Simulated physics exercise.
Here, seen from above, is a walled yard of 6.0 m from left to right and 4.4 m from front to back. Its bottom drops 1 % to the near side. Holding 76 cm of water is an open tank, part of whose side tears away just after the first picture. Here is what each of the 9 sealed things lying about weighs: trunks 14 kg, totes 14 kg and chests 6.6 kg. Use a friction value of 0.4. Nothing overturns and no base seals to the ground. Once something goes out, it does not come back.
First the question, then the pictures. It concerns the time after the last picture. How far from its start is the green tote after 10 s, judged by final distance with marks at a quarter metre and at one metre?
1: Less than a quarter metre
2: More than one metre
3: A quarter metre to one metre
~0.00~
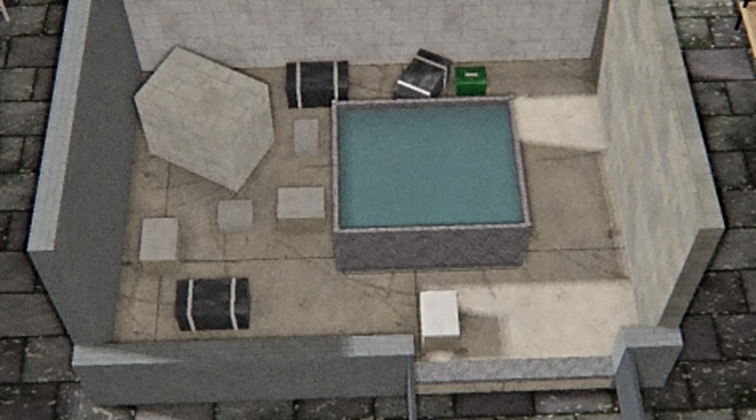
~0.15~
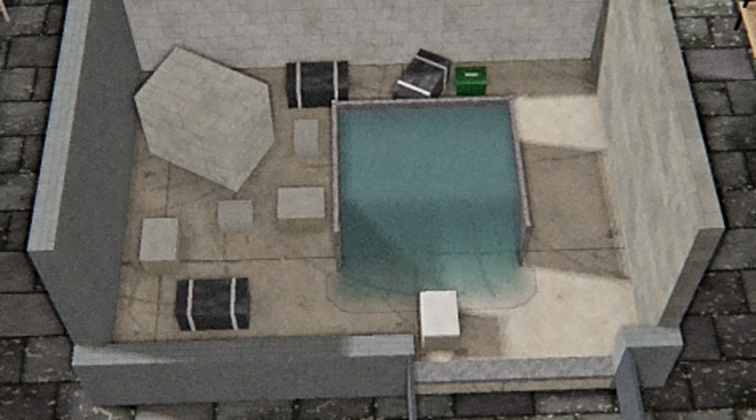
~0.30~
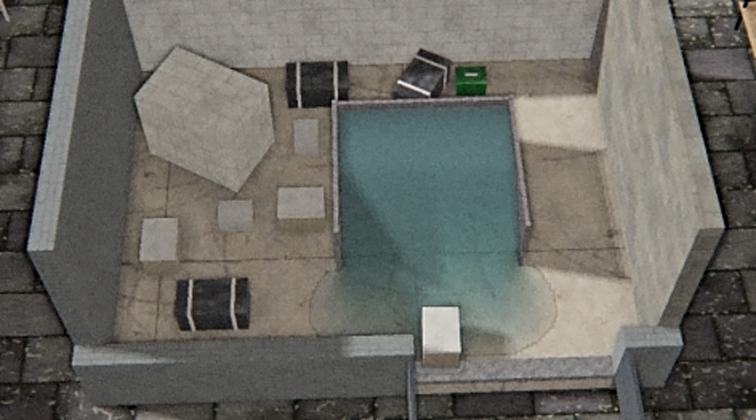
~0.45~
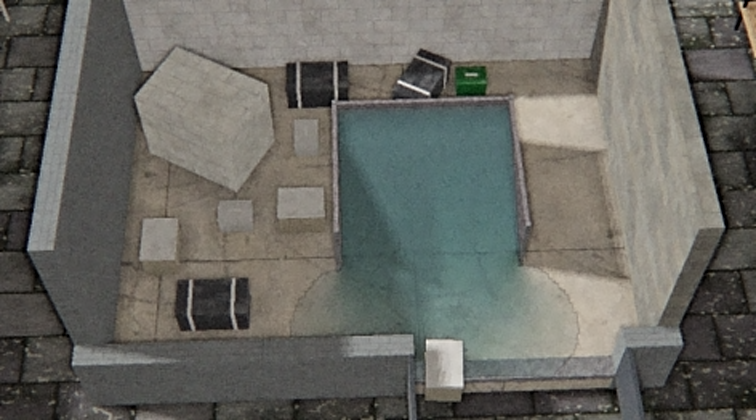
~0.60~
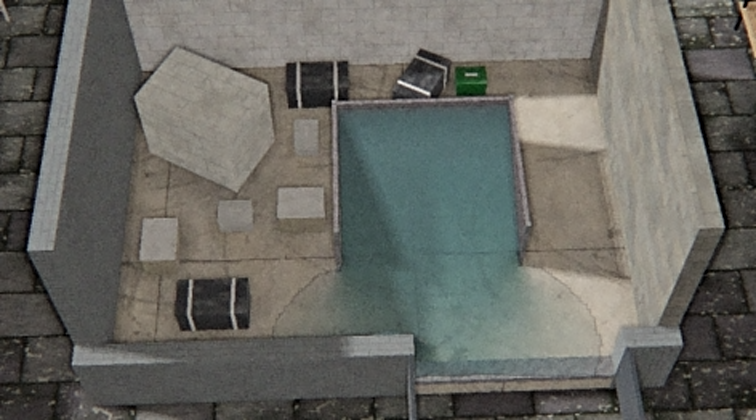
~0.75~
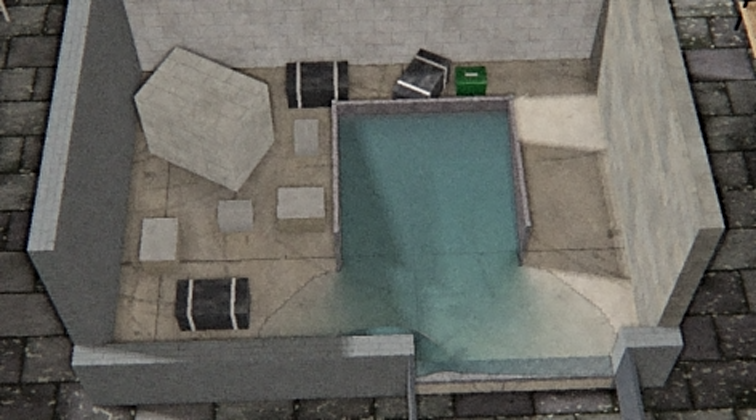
Answer: 1.
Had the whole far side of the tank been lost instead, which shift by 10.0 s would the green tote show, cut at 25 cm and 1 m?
Had it gone that way, the green tote would be borne far.
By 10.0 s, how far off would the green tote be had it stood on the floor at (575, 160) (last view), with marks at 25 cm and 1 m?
Outcome: It sits still.
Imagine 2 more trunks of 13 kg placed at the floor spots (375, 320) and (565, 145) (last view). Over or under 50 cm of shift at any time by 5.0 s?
Taking them in order, they end up greater and smaller.
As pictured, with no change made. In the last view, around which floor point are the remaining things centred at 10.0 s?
Mean position: Approximately (355, 181).
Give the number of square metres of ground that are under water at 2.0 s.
Close to 12 m2, I'd say.
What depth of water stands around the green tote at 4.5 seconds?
Depth: About 0 cm.
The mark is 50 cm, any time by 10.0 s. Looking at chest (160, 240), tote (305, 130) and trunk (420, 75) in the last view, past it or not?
Beyond the limit, then within the limit, then within the limit.
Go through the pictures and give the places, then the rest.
The first frame shows the green tote at (471, 75), on the bottom; water covers 3.8 m2; 0 of 9 have shifted.
The second frame shows the green tote at (471, 75), on the bottom; 5.1 m2 under water; 0 of 9 have shifted.
The third frame shows the green tote at (471, 75), on the bottom; water covers 6.6 m2; 1 of 9 have shifted.
The fourth frame shows the green tote at (471, 75), on the bottom; water covers 7.9 m2; 1 of 9 have shifted.
The fifth frame shows the green tote at (471, 75), on the bottom; water covers 8.3 m2; 1 of 9 have shifted.
The sixth frame shows the green tote at (471, 75), on the bottom; water covers 8.6 m2; 1 of 9 have shifted.
After 2.0 s the green tote is near (471, 75), 0.0 m from its start, aground; 1 of 9 are out; 0 afloat.
After 4.5 s the green tote is near (471, 75), 0.0 m from its start, aground; 1 of 9 are out; 2 afloat.
After 7.0 s the green tote is near (471, 75), 0.0 m from its start, aground; 1 of 9 are out; 3 afloat.
After 10.0 s the green tote is near (471, 75), 0.0 m from its start, aground; 1 of 9 are out; 4 afloat.
